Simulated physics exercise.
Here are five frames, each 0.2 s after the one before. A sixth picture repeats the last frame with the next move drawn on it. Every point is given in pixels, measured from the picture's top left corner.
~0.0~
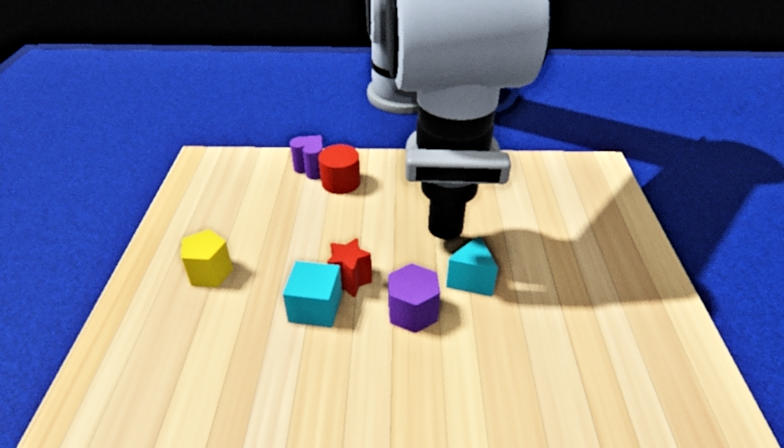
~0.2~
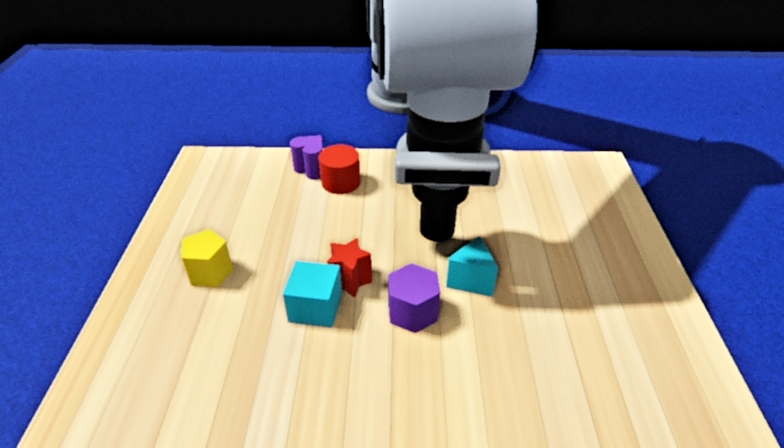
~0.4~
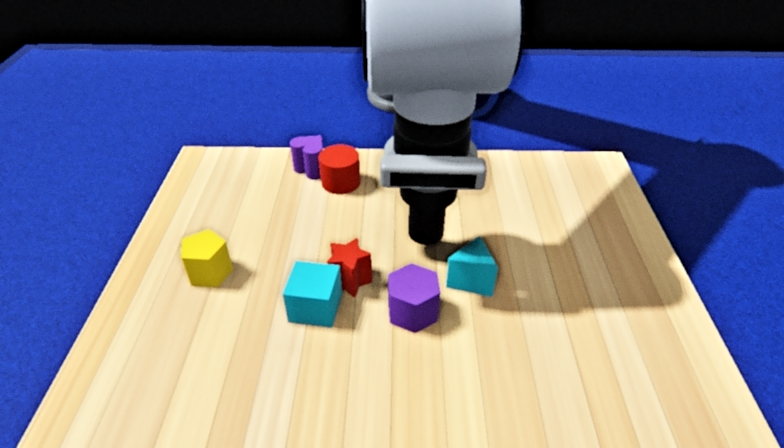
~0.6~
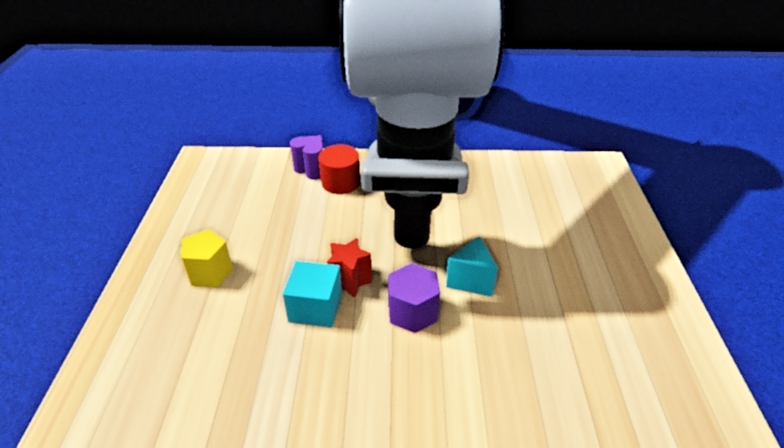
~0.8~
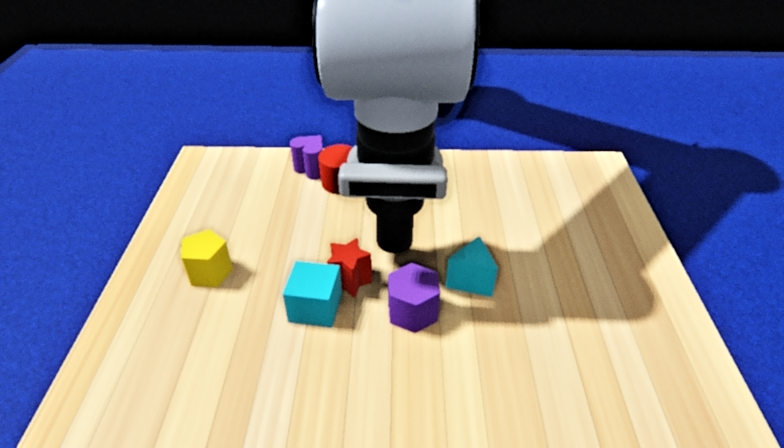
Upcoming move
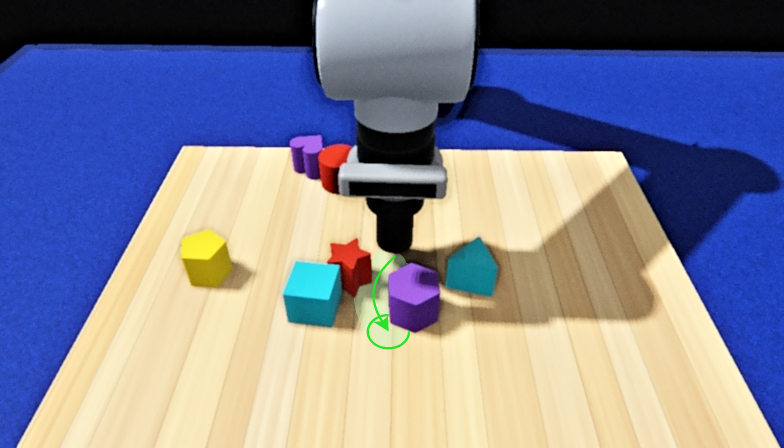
A robot arm moves slowly left above the wooden board while the coloured blocks stay still.
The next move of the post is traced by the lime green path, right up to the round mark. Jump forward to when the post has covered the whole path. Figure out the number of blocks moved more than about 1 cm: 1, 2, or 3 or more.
The push will move three blocks or more.
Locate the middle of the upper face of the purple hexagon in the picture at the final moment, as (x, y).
Expect it around (436, 299).
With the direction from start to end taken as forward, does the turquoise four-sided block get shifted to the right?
I'd say yes.
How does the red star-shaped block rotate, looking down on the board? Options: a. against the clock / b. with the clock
It's b.
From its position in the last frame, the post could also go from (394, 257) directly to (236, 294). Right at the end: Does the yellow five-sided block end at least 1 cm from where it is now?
No, that is not what happens.
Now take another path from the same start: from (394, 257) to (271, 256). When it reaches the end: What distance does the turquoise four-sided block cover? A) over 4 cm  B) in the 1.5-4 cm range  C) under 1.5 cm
Correct choice: C.
The line goes from (394, 257) through (377, 278) and (375, 304) to (388, 331).
What follows on the original path. One third of the way, post at (377, 263); turquoise four-sided block at (307, 281); red star-shaped block at (342, 257), turned 15° clockwise.
Two thirds of the way, post at (374, 290); turquoise four-sided block at (295, 287); red star-shaped block at (338, 265), turned 50° clockwise; purple hexagon at (420, 289), turned 20° anticlockwise.
At the end, post at (388, 316); turquoise four-sided block at (295, 287); red star-shaped block at (338, 265), turned 50° clockwise; purple hexagon at (436, 299), turned 65° anticlockwise; turquoise triangular block unmoved.
